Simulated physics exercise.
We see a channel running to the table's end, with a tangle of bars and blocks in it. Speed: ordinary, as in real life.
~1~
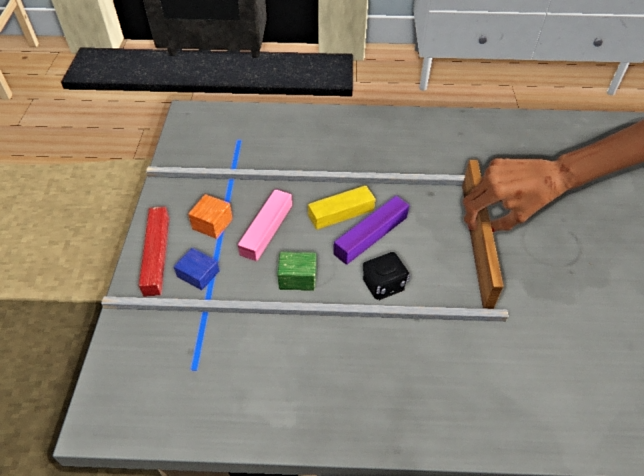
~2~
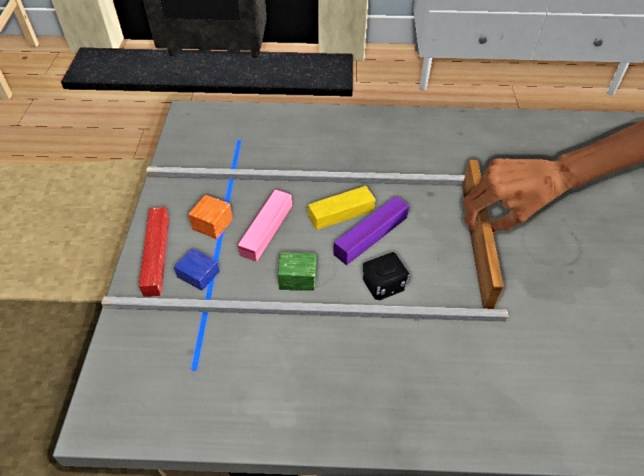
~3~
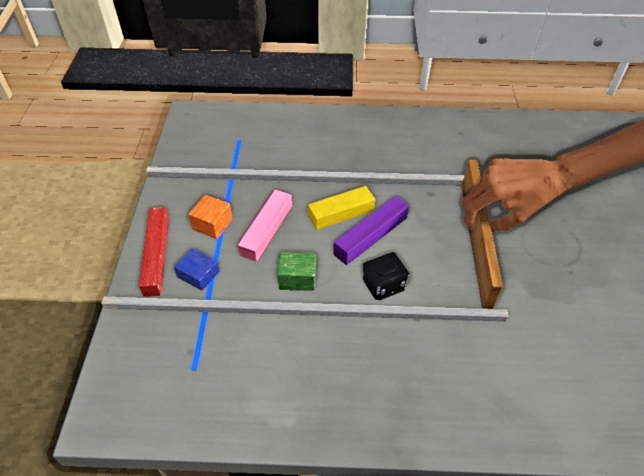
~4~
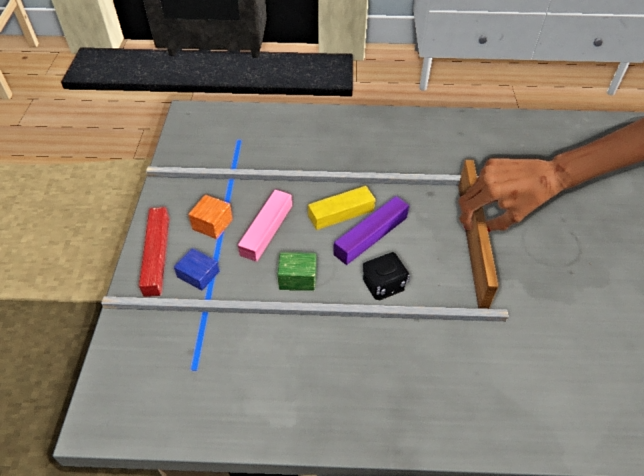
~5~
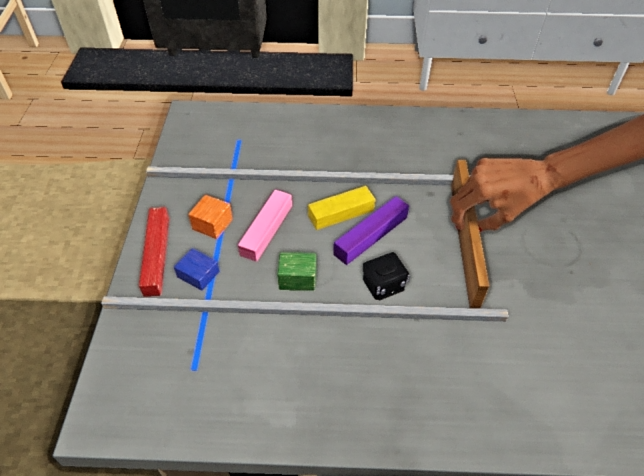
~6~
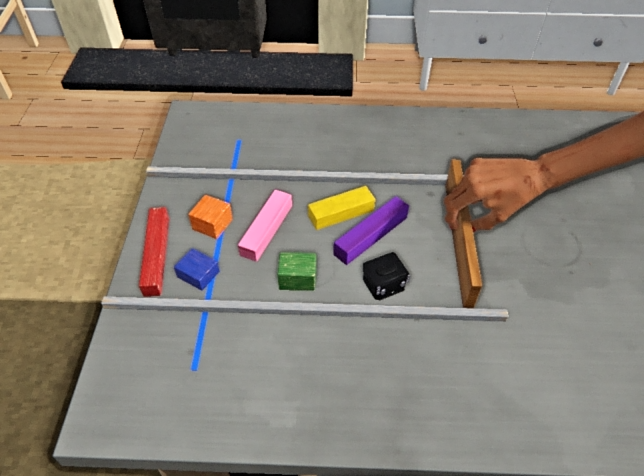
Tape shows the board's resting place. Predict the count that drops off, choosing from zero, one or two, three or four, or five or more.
The count of pieces that drop is one or two, then.
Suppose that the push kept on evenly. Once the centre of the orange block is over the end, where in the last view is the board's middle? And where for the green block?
I reckon its middle sits around (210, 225) and then around (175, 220).
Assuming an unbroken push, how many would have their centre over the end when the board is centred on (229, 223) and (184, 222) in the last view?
Over the end, that makes 1 and 4.
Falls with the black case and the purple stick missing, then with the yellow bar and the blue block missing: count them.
0 in the first case and 0 in the second.
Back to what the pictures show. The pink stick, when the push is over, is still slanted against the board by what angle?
Out of line by around 0°.
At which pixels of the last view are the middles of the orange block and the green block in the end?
Final positions - orange block around (137, 216), green block around (155, 276).
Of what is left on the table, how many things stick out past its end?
Looks like 2 of them.
A little later, none off yet; red bar at rest near (155, 250); blue block at rest near (197, 269); orange block at rest near (211, 217).
When it is over, the number that fall off is one or two; down, red bar.
